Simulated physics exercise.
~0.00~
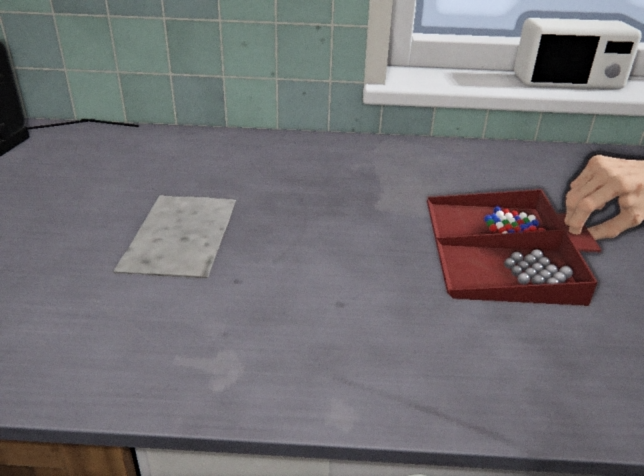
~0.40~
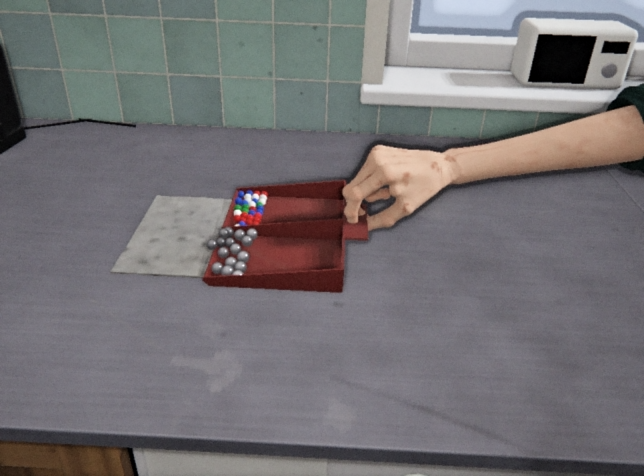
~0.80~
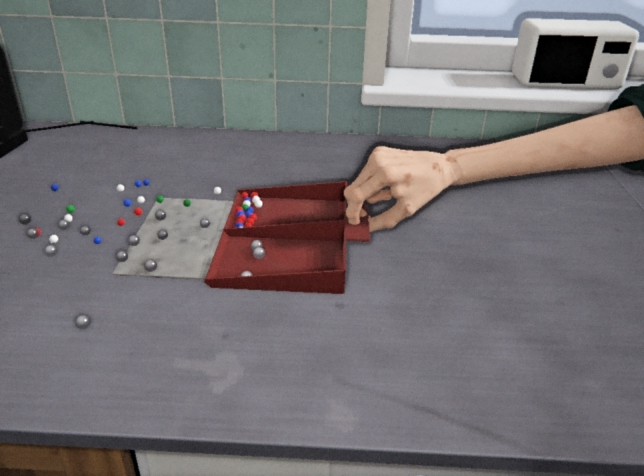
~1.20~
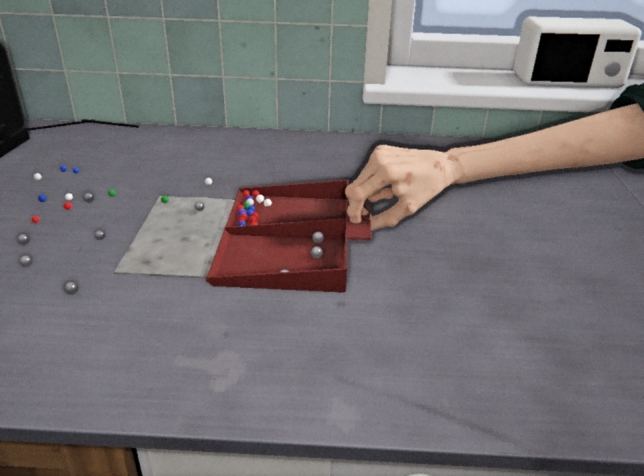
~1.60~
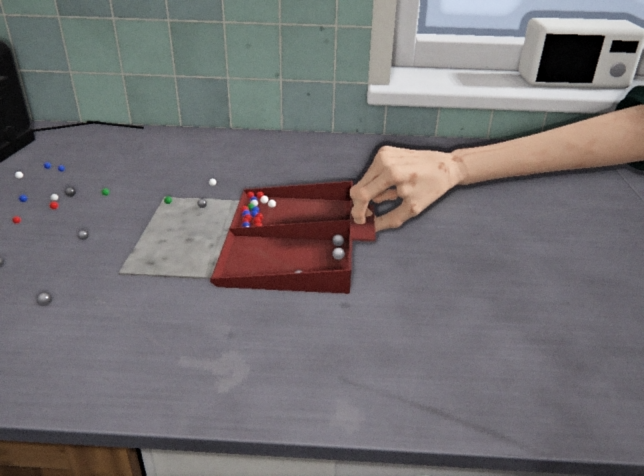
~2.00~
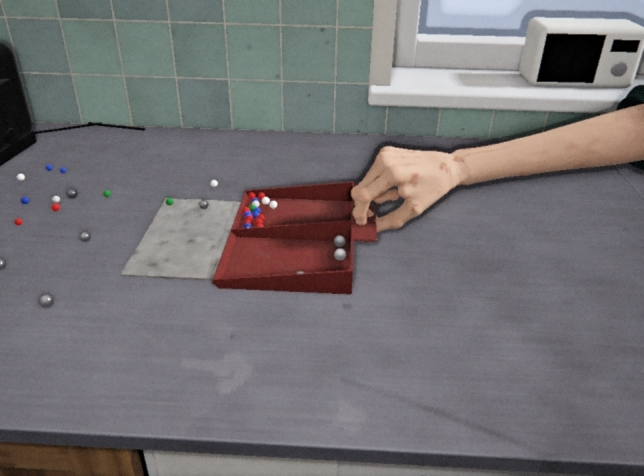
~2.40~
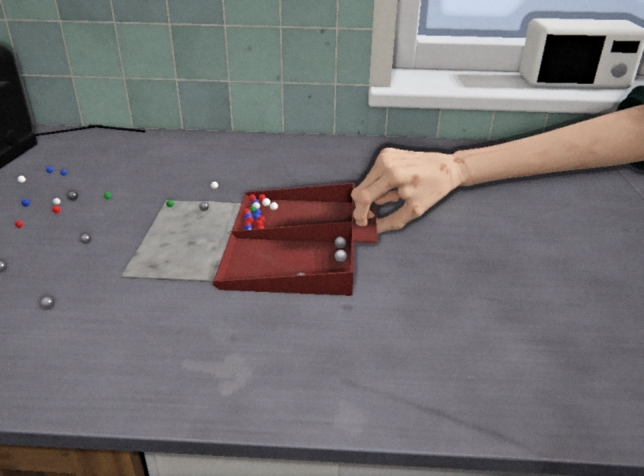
The clip opens on a gray counter, where a hand holds the right end of a shallow red tray with two compartments, silver balls in the nearer one and smaller colored beads in the farther one. The hand slides the tray quickly left until it stops at a pale, flat slab. Both batches surge to the front and spill over the low rim, scattering across the slab and the counter beyond. A few silver balls left inside roll back toward the hand. It ends with the tray still held at the slab, most silver balls and about half the beads out.
